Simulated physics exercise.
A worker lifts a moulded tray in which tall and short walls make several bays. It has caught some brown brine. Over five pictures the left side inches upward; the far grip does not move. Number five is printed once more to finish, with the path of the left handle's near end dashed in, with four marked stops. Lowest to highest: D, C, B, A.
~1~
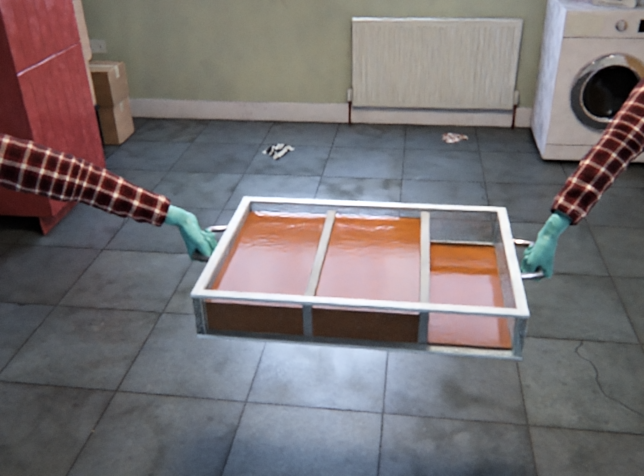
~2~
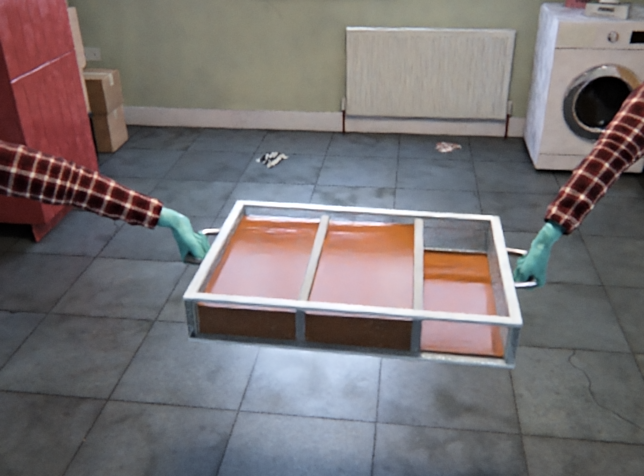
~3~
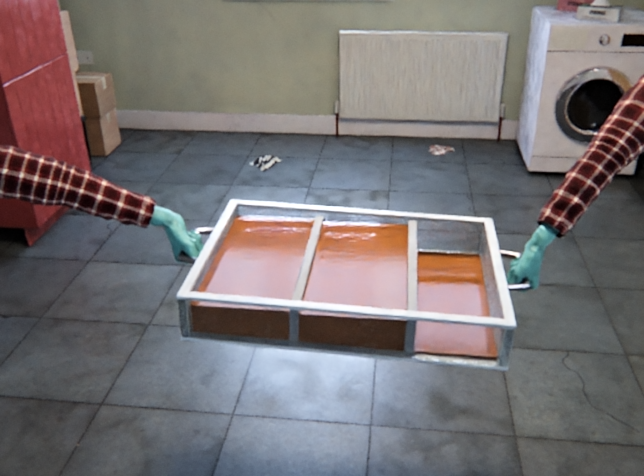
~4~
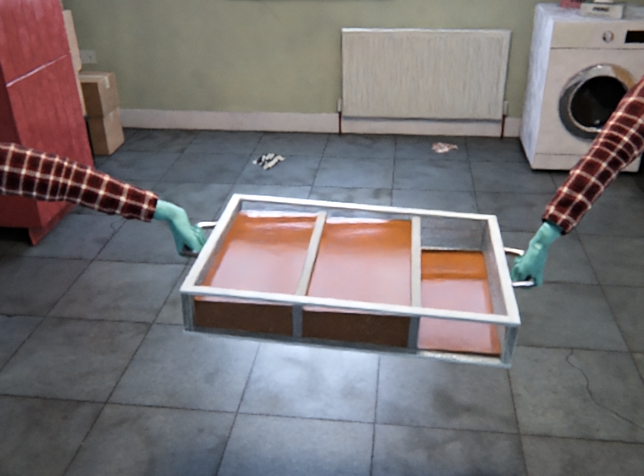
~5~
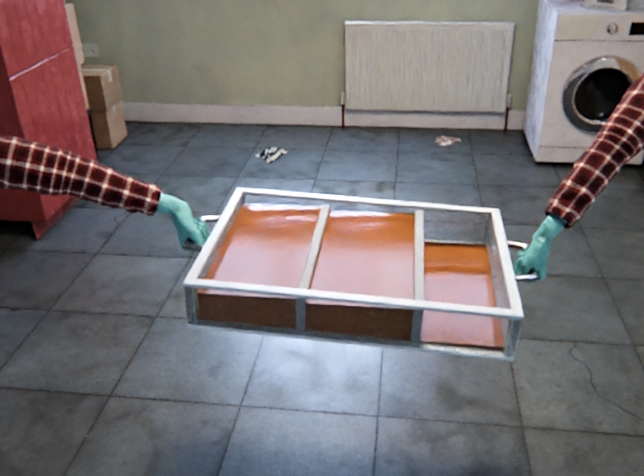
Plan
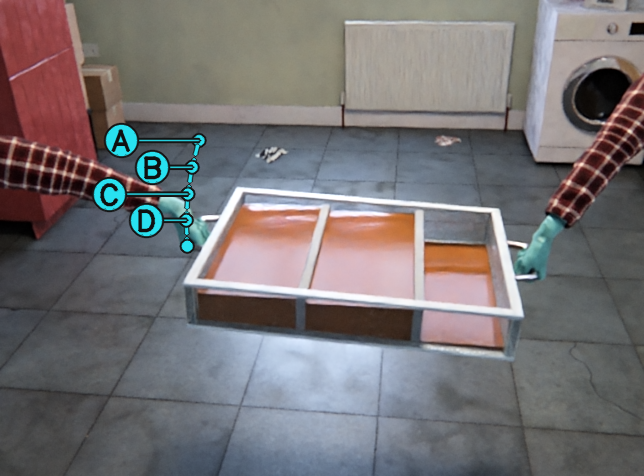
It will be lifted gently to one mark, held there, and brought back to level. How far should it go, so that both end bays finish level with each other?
Choose B.
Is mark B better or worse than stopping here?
Better.
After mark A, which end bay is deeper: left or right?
The right end bay.
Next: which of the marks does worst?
It is D.
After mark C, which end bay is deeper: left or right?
The left end bay.
On the marked copy, A at (199, 140); B at (192, 167); C at (187, 194); D at (186, 220).
For mark A, the right end bay stands much deeper than the other; about 6 % goes over the rim.
For mark B, the two end bays stand about equally deep; nothing spills.
For mark C, the left end bay stands much deeper than the other; nothing spills.
For mark D, the left end bay stands much deeper than the other; nothing spills.
